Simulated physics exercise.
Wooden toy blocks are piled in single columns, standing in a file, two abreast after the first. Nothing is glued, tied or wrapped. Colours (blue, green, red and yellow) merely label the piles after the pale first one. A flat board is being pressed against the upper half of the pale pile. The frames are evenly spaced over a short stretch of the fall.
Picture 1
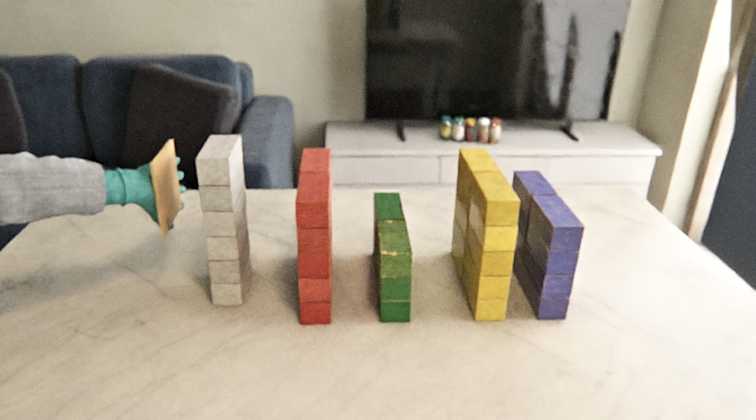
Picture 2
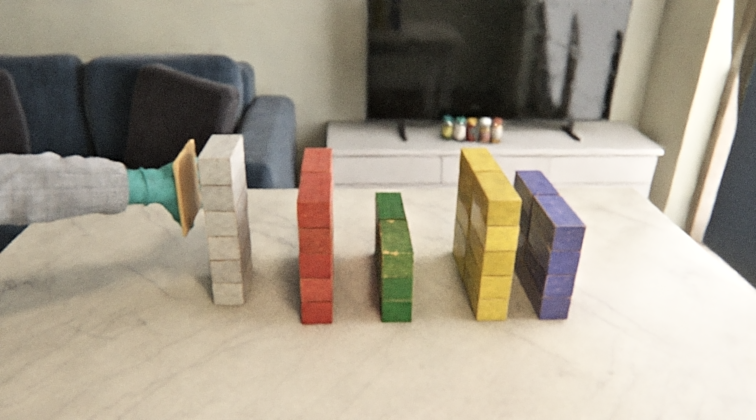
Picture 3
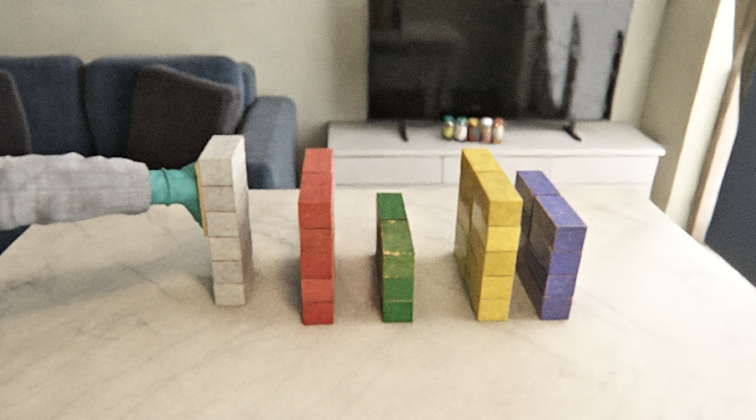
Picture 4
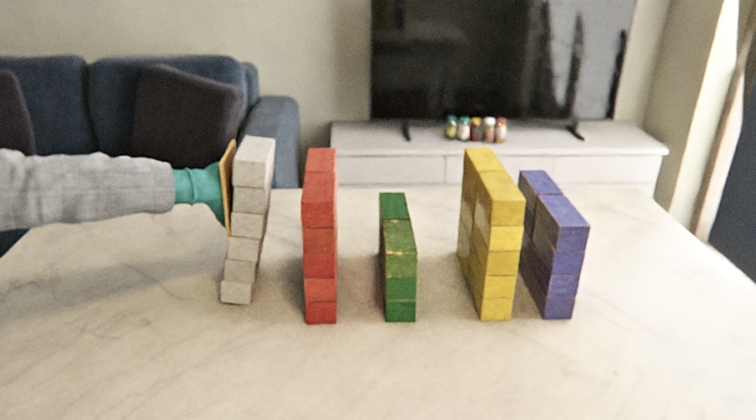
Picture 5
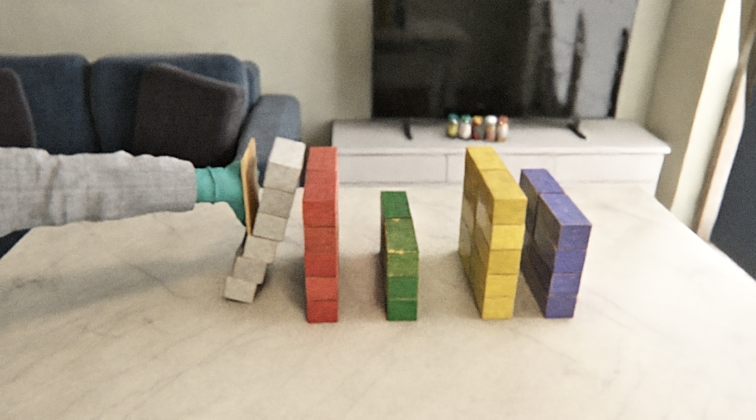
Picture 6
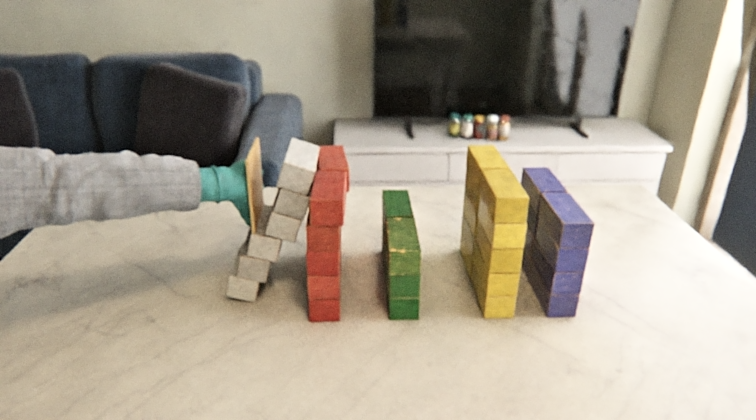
The clip opens on a row of block piles, pale, red, green, yellow and purple, as a gloved hand brings a flat board in from the left. The board presses the pale pile, which leans rightward, its blocks shifting out of line, until its top meets the red pile and the upper red blocks shift slightly.
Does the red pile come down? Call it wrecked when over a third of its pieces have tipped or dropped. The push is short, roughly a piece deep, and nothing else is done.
It collapses.
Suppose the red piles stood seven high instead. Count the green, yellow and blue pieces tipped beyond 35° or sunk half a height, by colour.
Down at the end: Green 0, yellow 0, blue 0.
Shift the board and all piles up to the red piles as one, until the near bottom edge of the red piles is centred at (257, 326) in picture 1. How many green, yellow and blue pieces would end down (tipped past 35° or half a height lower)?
Green 0, yellow 0, blue 0.
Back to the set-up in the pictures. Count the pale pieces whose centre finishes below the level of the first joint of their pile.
2 of them.
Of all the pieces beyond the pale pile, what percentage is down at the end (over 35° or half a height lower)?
Some 25 per cent of them.
Shortly afterwards, 1 of the pale pile down; none of the 10 red blocks down (0 of 34 in all colours); top red block tilted a little.
Next, 3 of the pale pile down; 6 of the 10 red blocks down (6 of 34 in all colours); top red block on its side; top green block tilted barely.
Some moments later, 3 of the pale pile down; 6 of the 10 red blocks down (9 of 34 in all colours); top red block on its side; top green block tilted steeply, about its own height lower.
In the end, 3 of the pale pile down; 6 of the 10 red blocks down (9 of 34 in all colours); top red block some three heights lower; top green block on its side. From the last view, middles, top red block near (468, 268), top green block near (466, 288).
